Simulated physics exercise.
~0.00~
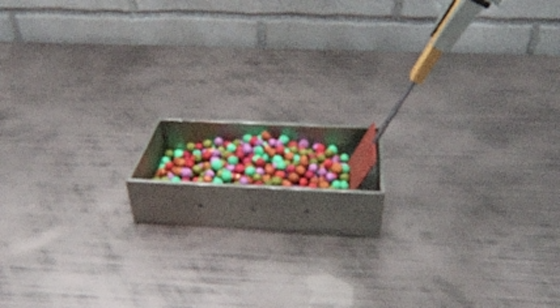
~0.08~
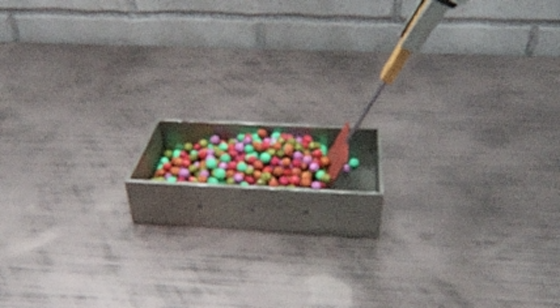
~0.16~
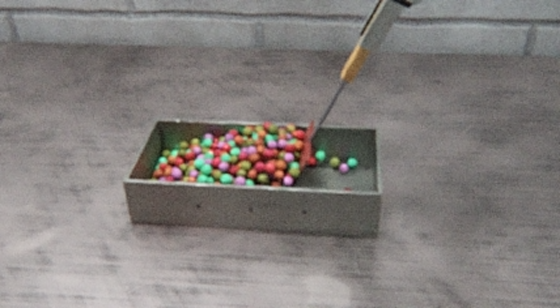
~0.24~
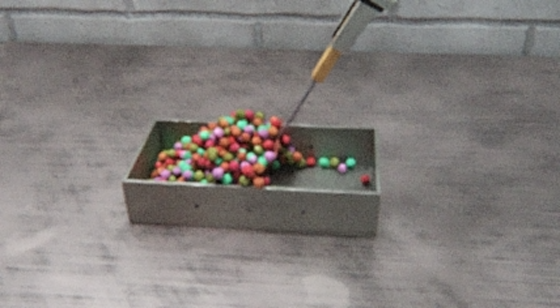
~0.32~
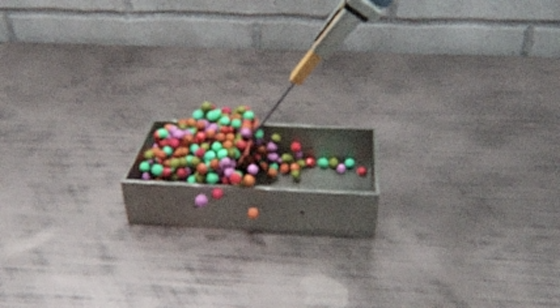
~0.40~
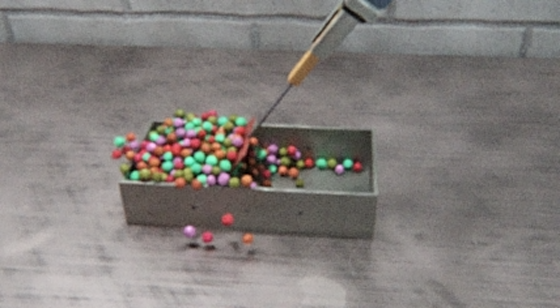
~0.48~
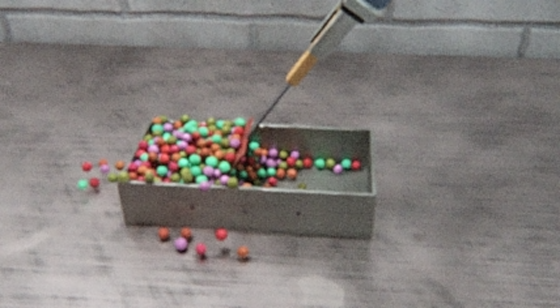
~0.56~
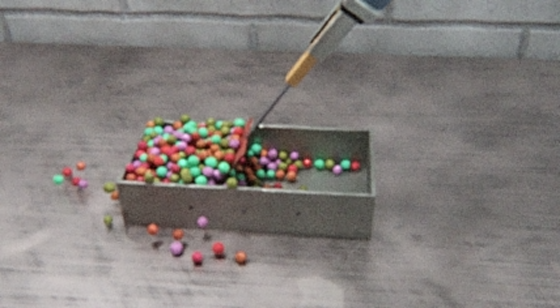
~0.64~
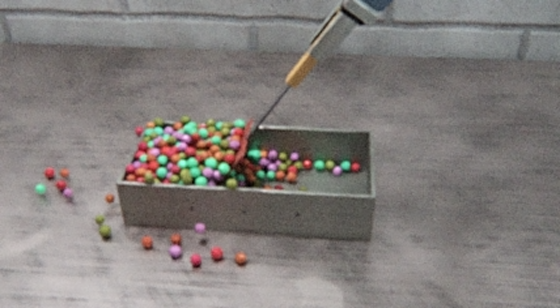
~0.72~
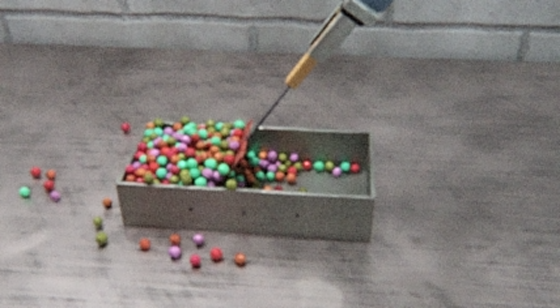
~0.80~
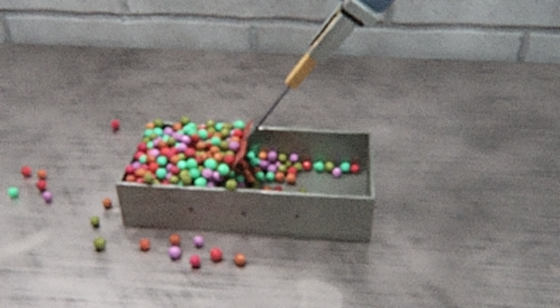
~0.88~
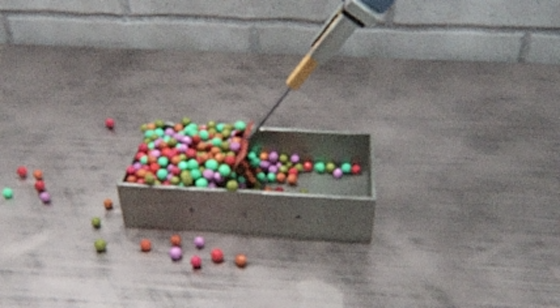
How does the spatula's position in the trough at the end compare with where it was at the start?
At the start the spatula is at the right end of the trough, and by the end it is further left, with its blade near the middle against the heaped sweets.
